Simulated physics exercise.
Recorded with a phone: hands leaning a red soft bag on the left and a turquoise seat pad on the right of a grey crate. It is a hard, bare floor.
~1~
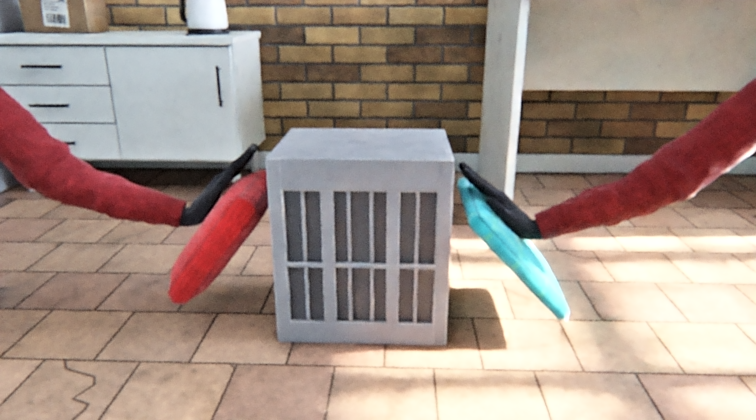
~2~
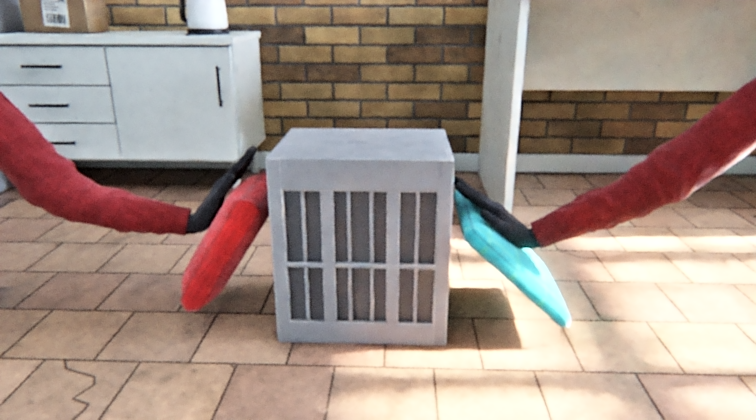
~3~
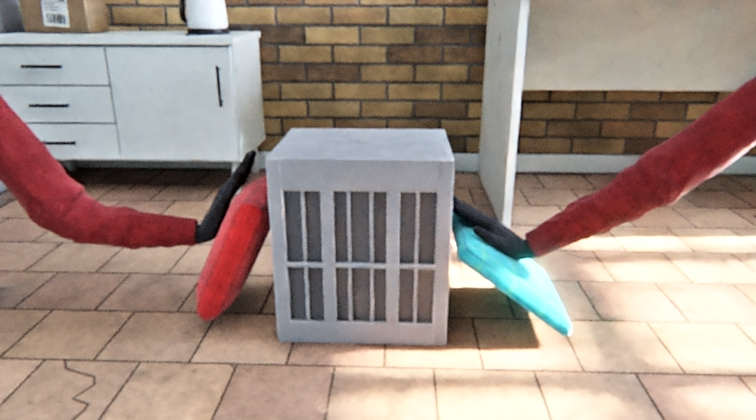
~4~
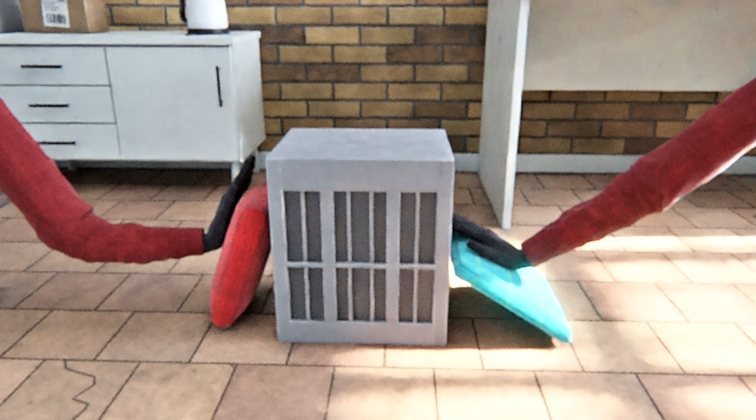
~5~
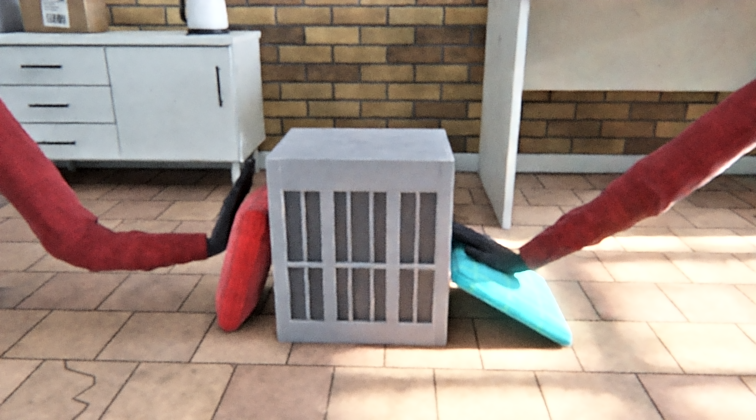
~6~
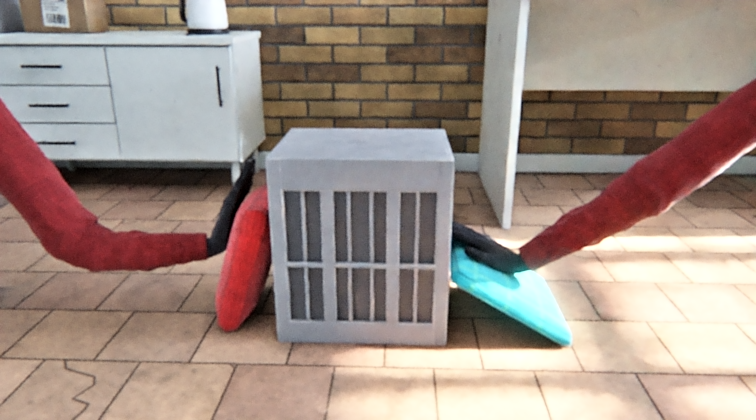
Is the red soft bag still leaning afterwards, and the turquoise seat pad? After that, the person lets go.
Afterwards the red soft bag is still leaning, the turquoise seat pad has slid down.
Then, 0.22 s past the final frame, soft bag still up near (253, 253); seat pad flat on the floor near (509, 299).
Then, 0.40 s past the final frame, soft bag still up near (253, 253); seat pad flat on the floor near (509, 304).
When it is over, soft bag still up near (253, 253); seat pad flat on the floor near (509, 305). The red soft bag holds its lean and the turquoise seat pad slides down flat.
